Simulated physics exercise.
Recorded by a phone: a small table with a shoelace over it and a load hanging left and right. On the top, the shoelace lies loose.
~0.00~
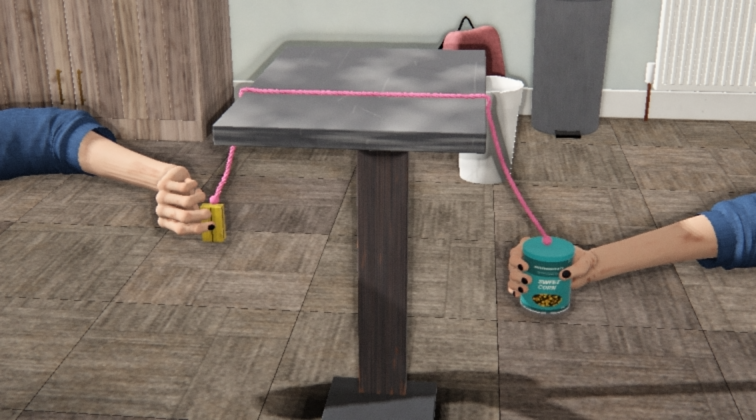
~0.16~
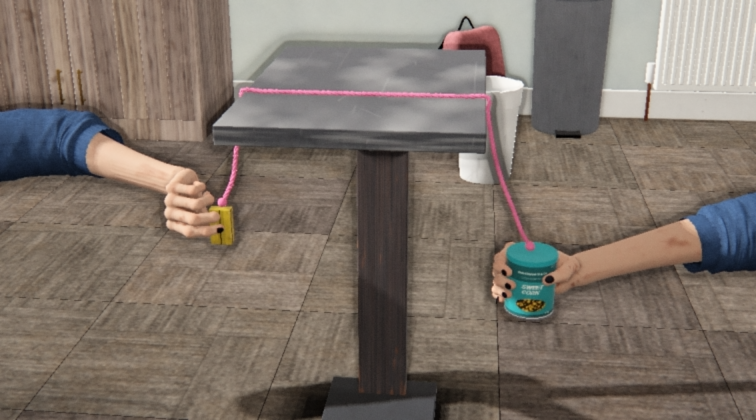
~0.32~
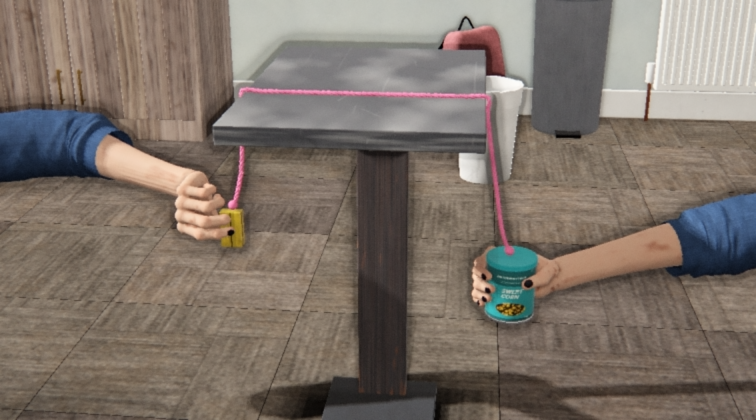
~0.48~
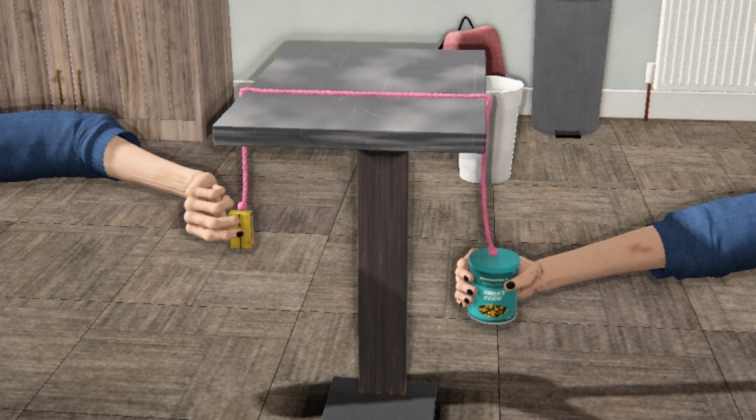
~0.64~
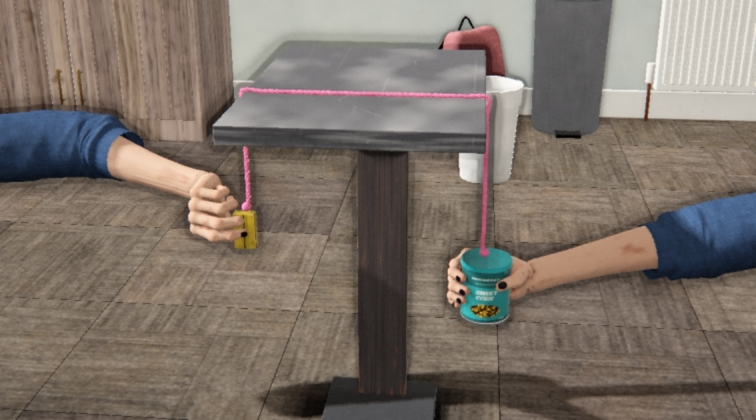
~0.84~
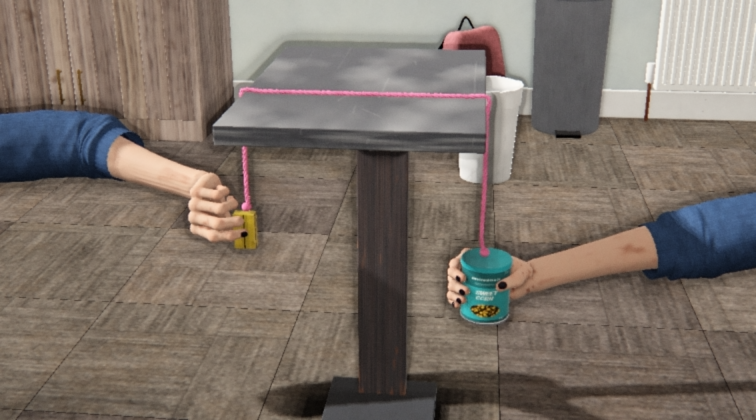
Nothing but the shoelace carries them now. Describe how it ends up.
It tips down to the right.
After 1.30 s, left matchbox pulled up onto the top; right tin lower near (474, 389).
After 1.68 s, left matchbox higher near (560, 214); right tin down on the floor.
In the end, left matchbox down on the floor; right tin down on the floor. The shoelace slides rightwards.
